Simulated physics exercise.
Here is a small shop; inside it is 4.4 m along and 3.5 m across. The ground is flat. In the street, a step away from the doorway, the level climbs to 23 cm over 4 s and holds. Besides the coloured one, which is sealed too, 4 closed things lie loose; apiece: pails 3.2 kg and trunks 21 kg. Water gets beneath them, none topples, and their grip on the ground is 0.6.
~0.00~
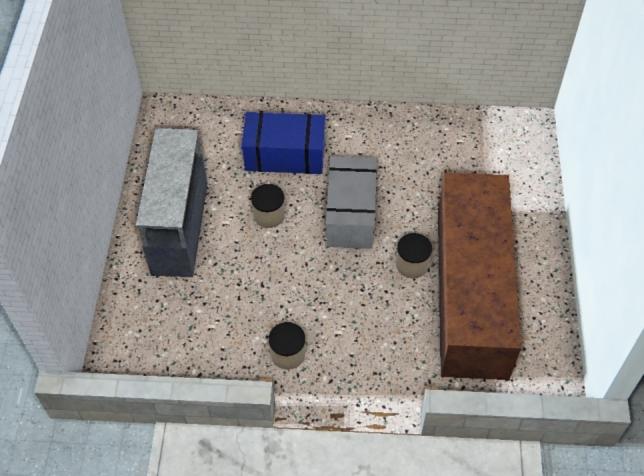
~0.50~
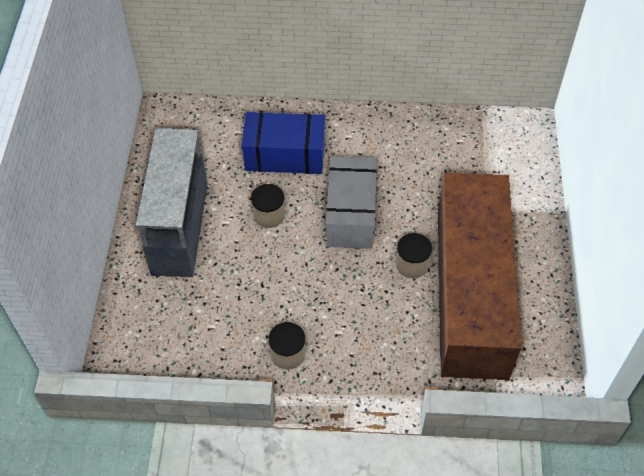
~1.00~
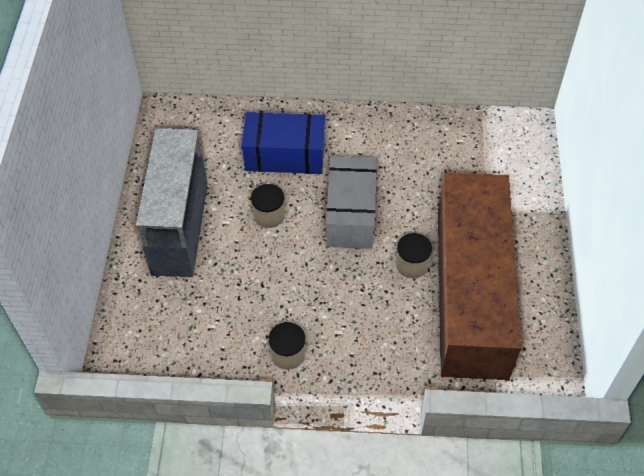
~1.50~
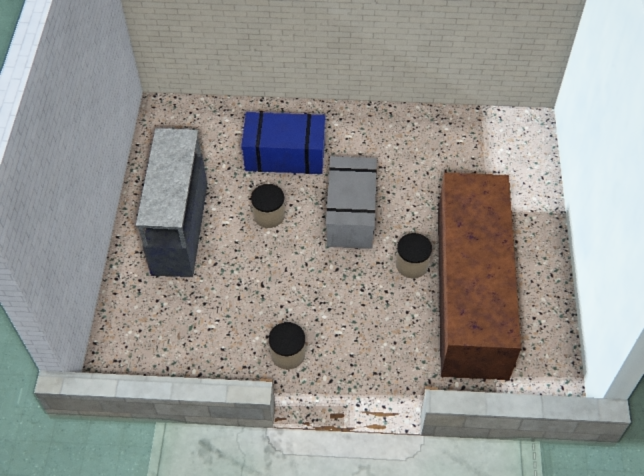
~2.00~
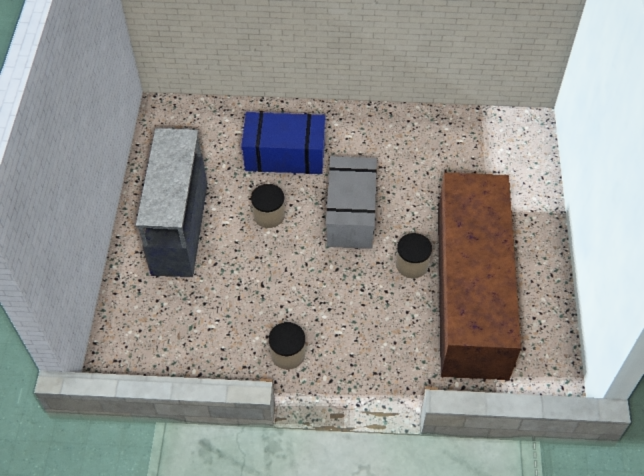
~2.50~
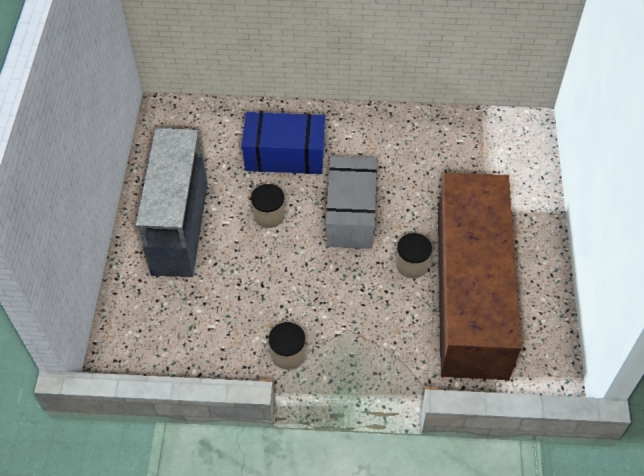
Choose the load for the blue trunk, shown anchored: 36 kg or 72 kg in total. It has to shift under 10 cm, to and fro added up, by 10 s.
For it, only the higher weight holds it.
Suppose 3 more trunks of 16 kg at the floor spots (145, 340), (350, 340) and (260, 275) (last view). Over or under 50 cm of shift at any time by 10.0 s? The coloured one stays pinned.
In that order: Less, over, past it.
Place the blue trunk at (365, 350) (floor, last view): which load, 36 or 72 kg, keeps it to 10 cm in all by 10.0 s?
Only the larger holds.
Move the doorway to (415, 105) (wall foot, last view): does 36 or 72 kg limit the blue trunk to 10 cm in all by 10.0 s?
Then the smaller load will do.
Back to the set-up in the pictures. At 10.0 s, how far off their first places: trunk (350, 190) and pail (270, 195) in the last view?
In turn: 200 cm, 150 cm.
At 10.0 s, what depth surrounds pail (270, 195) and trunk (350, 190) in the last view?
Roughly 8 and 14 cm.
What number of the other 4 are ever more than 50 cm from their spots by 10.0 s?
I count 4.
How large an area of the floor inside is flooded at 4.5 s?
Some 5.5 m2.
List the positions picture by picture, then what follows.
In the first frame, the blue trunk at (284, 131), on the bottom; water covers 0.0 m2; 0 of 5 have shifted.
In the second frame, the blue trunk at (284, 131) rests on the ground; water covers 0.0 m2; 0 of 5 have shifted.
In the third frame, the blue trunk at (284, 131), on the bottom; water covers 0.0 m2; 0 of 5 have shifted.
In the fourth frame, the blue trunk at (284, 131), on the bottom; 0.0 m2 under water; 0 of 5 have shifted.
In the fifth frame, the blue trunk at (284, 131), on the bottom; 0.0 m2 under water; 0 of 5 have shifted.
In the sixth frame, the blue trunk at (284, 131), on the bottom; water covers 0.6 m2; 0 of 5 have shifted.
After 3.5 s the blue trunk would be 0 cm from its start with 36 kg and 0 cm from its start with 72 kg; 0 cm of water round it then.
After 4.5 s the blue trunk would be 0 cm from its start with 36 kg and 0 cm from its start with 72 kg; 1 cm of water round it then.
After 7.0 s the blue trunk would be 20 cm from its start with 36 kg and 0 cm from its start with 72 kg; 8 cm of water round it then.
After 10.0 s the blue trunk would be 123 cm from its start with 36 kg and 0 cm from its start with 72 kg; 12 cm of water round it then.
